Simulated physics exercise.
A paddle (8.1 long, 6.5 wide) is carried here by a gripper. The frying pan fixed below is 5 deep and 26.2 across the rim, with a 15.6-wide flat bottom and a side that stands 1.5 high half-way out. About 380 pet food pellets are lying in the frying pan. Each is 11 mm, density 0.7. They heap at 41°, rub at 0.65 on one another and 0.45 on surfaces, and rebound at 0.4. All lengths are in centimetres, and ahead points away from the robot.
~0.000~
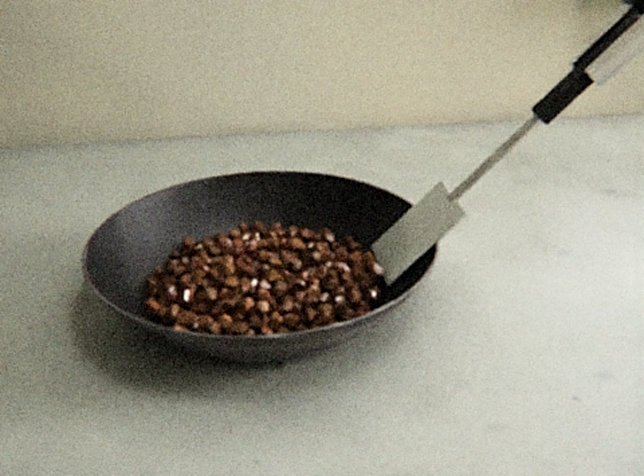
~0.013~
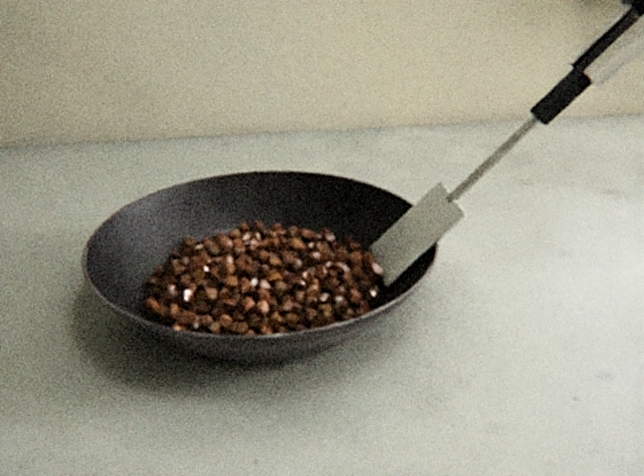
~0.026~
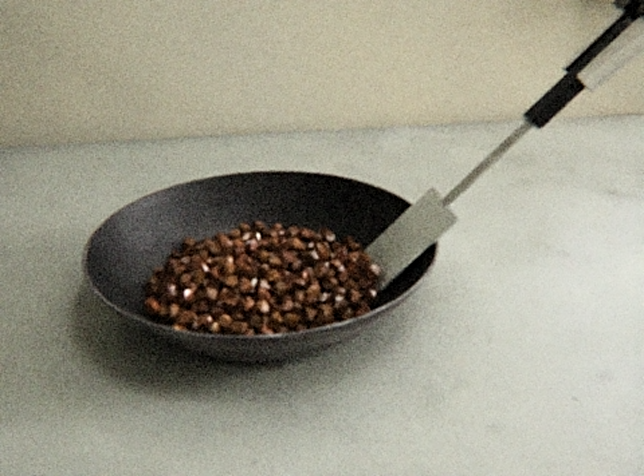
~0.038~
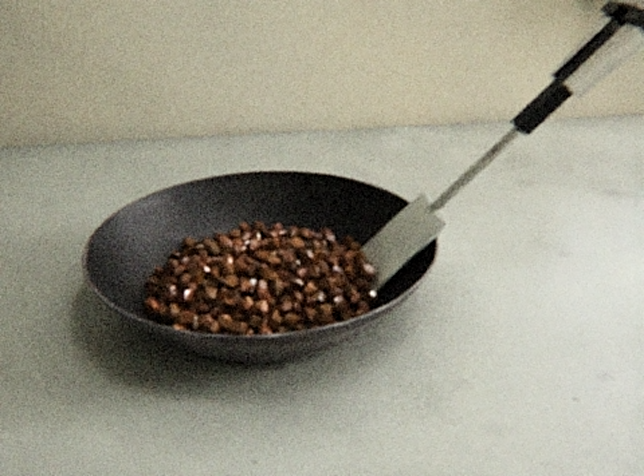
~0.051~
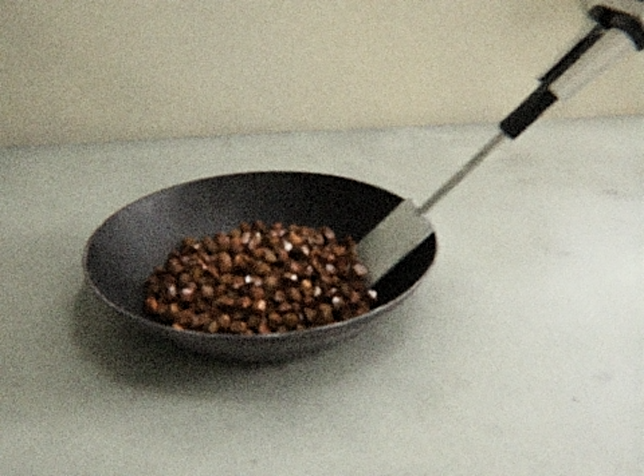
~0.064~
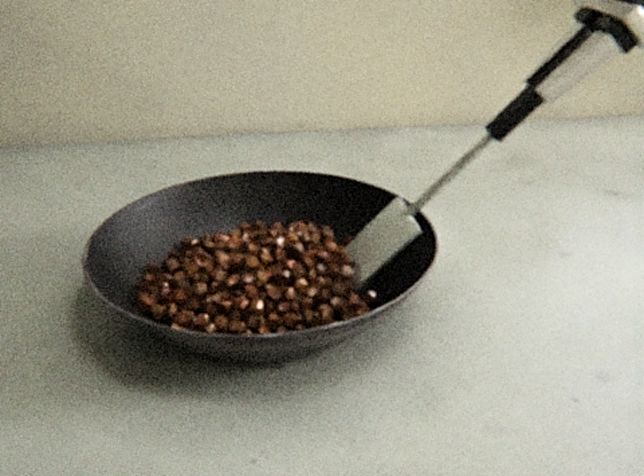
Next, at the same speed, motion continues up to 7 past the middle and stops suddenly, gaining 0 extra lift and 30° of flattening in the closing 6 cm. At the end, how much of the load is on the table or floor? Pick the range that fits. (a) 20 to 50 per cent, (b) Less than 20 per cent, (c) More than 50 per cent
The answer is b.
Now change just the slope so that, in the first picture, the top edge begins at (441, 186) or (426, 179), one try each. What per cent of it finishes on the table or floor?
Close to 5 and 5 percent respectively.
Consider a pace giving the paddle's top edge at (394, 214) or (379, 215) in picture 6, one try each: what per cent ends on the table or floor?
I'd estimate close to 5 and 5 in a hundred.
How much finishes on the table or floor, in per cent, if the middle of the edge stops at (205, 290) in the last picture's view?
Estimate: Approx. 0 %.
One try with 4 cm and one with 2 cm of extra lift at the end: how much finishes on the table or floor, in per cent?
It works out to some 0 per cent for the first setting and some 5 per cent for the second.
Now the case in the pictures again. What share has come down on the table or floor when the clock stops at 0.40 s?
5 %.
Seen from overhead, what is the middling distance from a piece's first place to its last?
Distance: Near 5 cm.
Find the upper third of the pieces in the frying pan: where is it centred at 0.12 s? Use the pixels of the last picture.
Centre estimated at around (215, 271).
After 0.12 s, sloping 45°, highest piece 6 above the table; 378 in the frying pan.
After 0.17 s, sloping 34°, highest piece 6 above the table; 378 in the frying pan.
After 0.40 s, sloping 15°, highest piece 6 above the table; 360 in the frying pan, 16 on the table or floor, 2 on the blade or in flight.
After 1.45 s, sloping 15°, highest piece 6 above the table; 360 in the frying pan, 18 on the table or floor.
In the end, 360 in the frying pan, 18 on the table or floor. That is 5 % on the table or floor.
